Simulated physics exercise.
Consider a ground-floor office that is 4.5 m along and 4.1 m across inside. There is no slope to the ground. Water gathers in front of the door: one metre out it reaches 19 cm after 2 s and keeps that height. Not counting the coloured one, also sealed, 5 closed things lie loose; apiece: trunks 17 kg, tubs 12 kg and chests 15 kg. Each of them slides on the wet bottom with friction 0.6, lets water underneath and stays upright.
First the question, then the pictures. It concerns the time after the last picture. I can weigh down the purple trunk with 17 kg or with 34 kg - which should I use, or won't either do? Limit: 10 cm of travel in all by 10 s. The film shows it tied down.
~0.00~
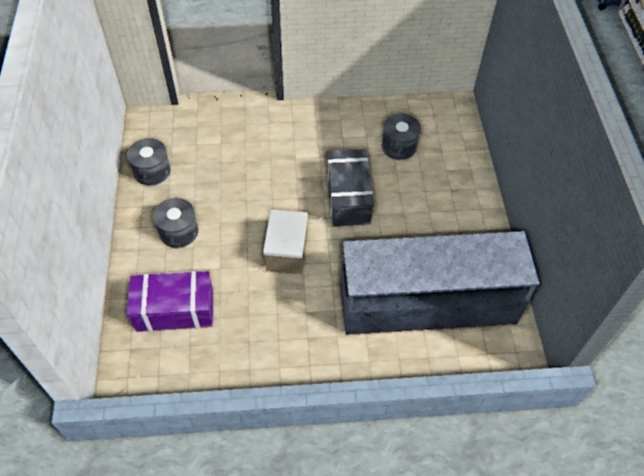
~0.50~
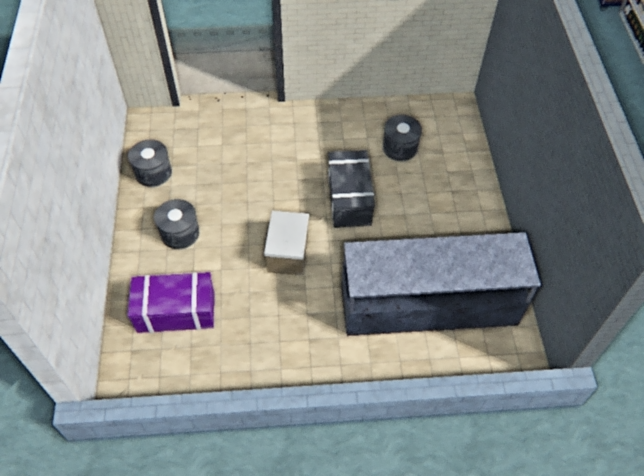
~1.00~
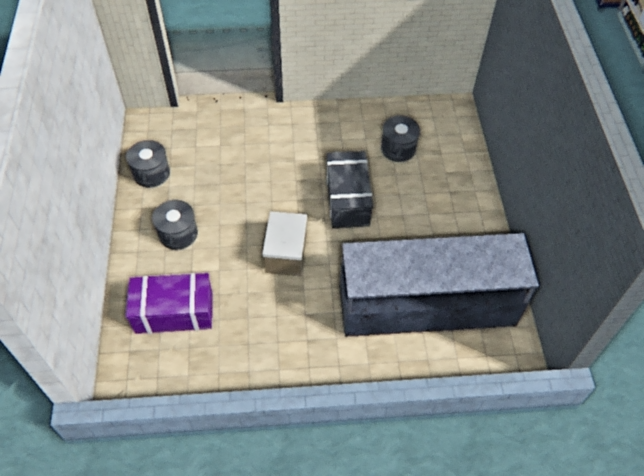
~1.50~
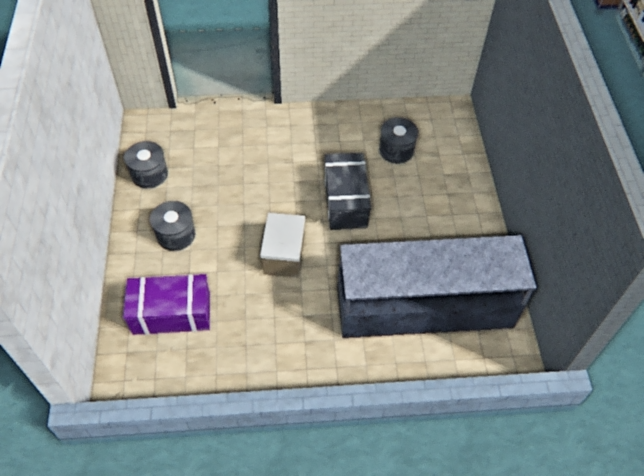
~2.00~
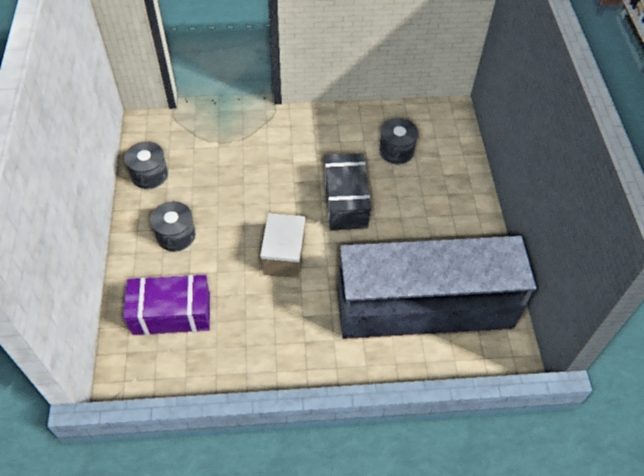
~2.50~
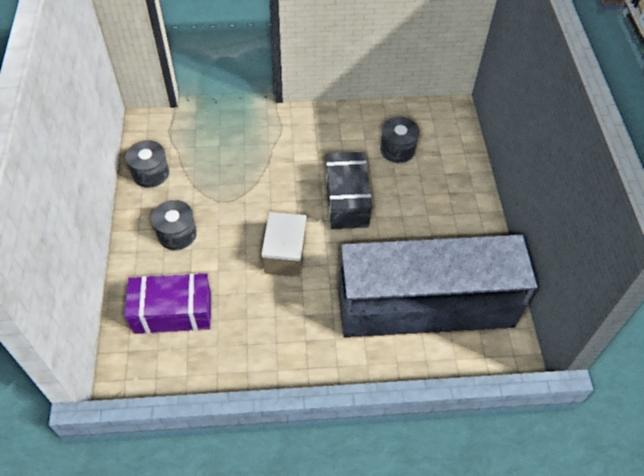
Go with neither; both fall short.
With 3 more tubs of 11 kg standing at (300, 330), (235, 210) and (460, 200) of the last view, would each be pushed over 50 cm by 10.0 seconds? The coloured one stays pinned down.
Answer by position: Outside the range; outside the range; inside the range.
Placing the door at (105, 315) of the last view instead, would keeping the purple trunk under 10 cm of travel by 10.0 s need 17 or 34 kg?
Short version: Neither mass is sufficient.
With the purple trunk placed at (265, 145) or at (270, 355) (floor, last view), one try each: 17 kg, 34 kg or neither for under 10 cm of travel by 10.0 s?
Going in order: Neither weight works, neither weight works.
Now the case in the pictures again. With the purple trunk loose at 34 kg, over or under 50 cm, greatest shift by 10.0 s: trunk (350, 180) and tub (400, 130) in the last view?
First below the mark, then below the mark.
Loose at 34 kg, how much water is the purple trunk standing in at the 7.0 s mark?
About 8 cm.
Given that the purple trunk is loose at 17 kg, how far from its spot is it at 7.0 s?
About 50 cm off its spot.
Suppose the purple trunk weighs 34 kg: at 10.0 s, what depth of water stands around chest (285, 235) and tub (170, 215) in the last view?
Depth approx. 8 cm / 13 cm.
After 3.5 s the purple trunk would be 0 cm from its start with 17 kg and 0 cm from its start with 34 kg; 0 cm of water round it then.
After 4.5 s the purple trunk would be 0 cm from its start with 17 kg and 0 cm from its start with 34 kg; 3 cm of water round it then.
After 7.0 s the purple trunk would be 45 cm from its start with 17 kg and 5 cm from its start with 34 kg; 8 cm of water round it then.
After 10.0 s the purple trunk would be 73 cm from its start with 17 kg and 59 cm from its start with 34 kg; 12 cm of water round it then.
